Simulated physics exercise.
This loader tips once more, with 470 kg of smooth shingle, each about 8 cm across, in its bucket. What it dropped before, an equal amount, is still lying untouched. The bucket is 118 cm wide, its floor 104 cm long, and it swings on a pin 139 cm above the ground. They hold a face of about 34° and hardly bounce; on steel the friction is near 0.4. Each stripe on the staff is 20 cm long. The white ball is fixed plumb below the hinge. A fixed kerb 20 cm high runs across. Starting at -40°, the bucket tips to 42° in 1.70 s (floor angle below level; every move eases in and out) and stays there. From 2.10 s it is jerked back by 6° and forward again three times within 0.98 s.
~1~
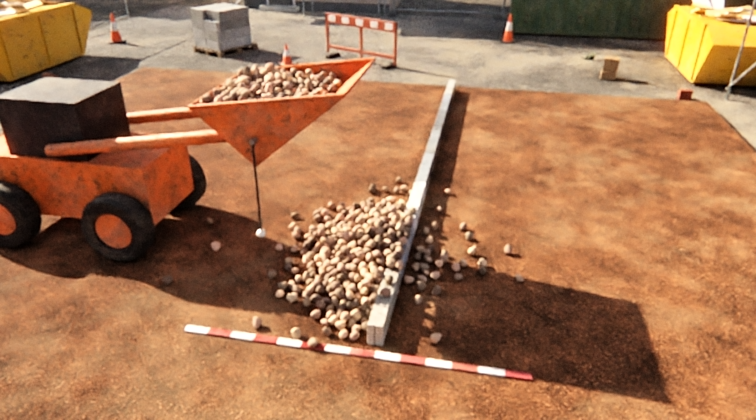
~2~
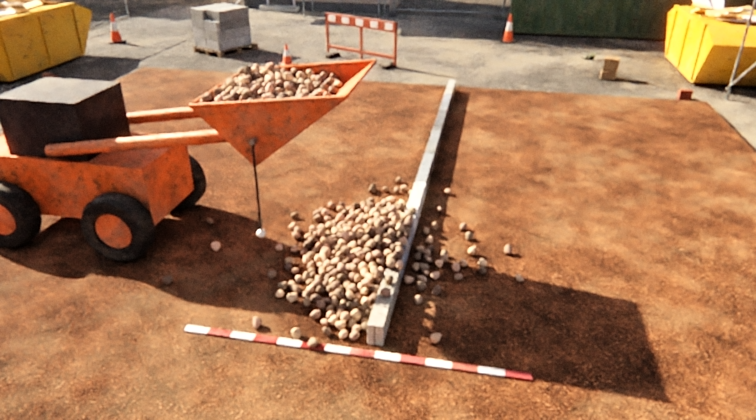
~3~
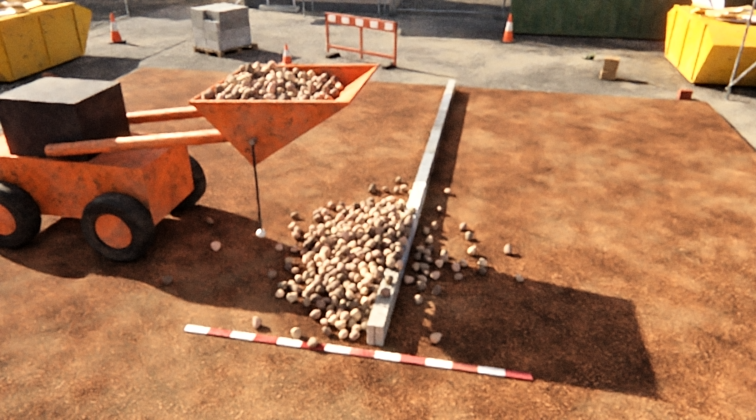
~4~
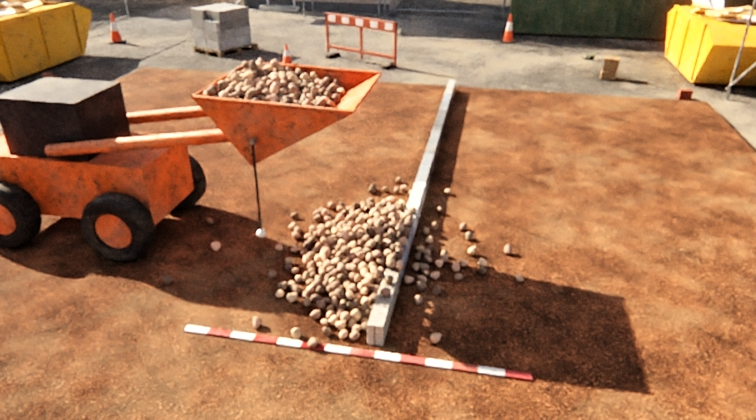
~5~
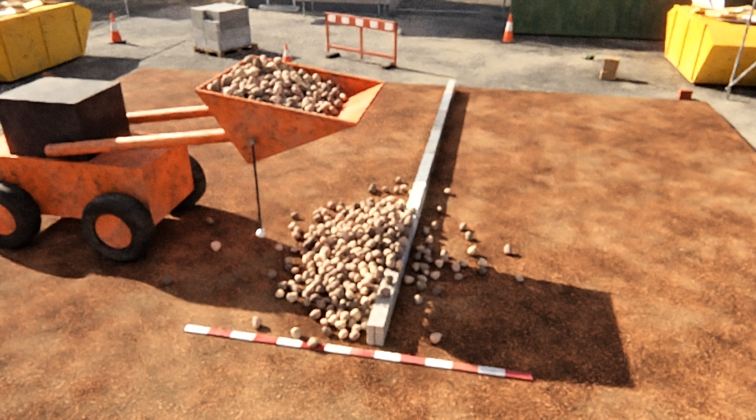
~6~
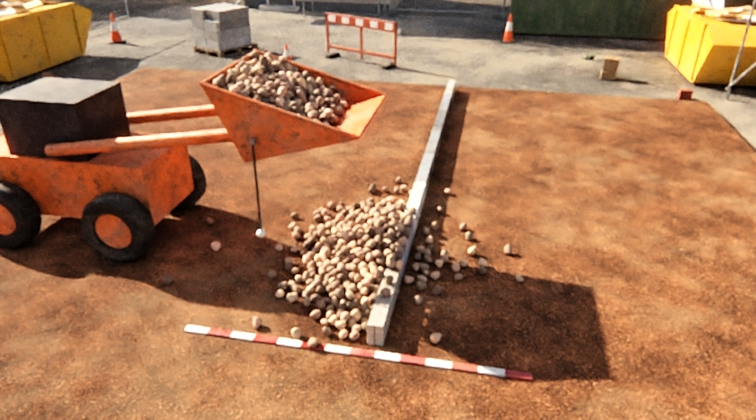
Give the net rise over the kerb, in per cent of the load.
Close to 37 parts in a hundred.
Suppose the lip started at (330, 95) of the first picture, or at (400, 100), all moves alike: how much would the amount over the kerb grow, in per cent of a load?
About 20 and 100 per cent.
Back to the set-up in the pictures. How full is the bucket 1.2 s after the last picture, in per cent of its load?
It holds some 25 per cent.
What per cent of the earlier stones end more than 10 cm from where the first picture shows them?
Roughly 25 per cent of them.
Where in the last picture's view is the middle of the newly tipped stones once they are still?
Around (382, 244).
Then, 0.7 s after the last picture the floor is at 29°; in per cent of one load, 100 in the bucket, 95 on this side of the kerb, 6 over the kerb; the foremost stones are at (482, 261).
Then, 1.2 s after the last picture the floor is at 42°; in per cent of one load, 27 in the bucket, 159 on this side of the kerb, 14 over the kerb; the foremost stones are at (482, 261).
Then, 2.9 s after the last picture the floor is at 42°; in per cent of one load, 0 in the bucket, 158 on this side of the kerb, 42 over the kerb; the foremost stones are at (530, 264).
Then, 5.6 s after the last picture the floor is at 42°; in per cent of one load, 0 in the bucket, 158 on this side of the kerb, 42 over the kerb; the foremost stones are at (530, 264). Net gain over the kerb, 37.
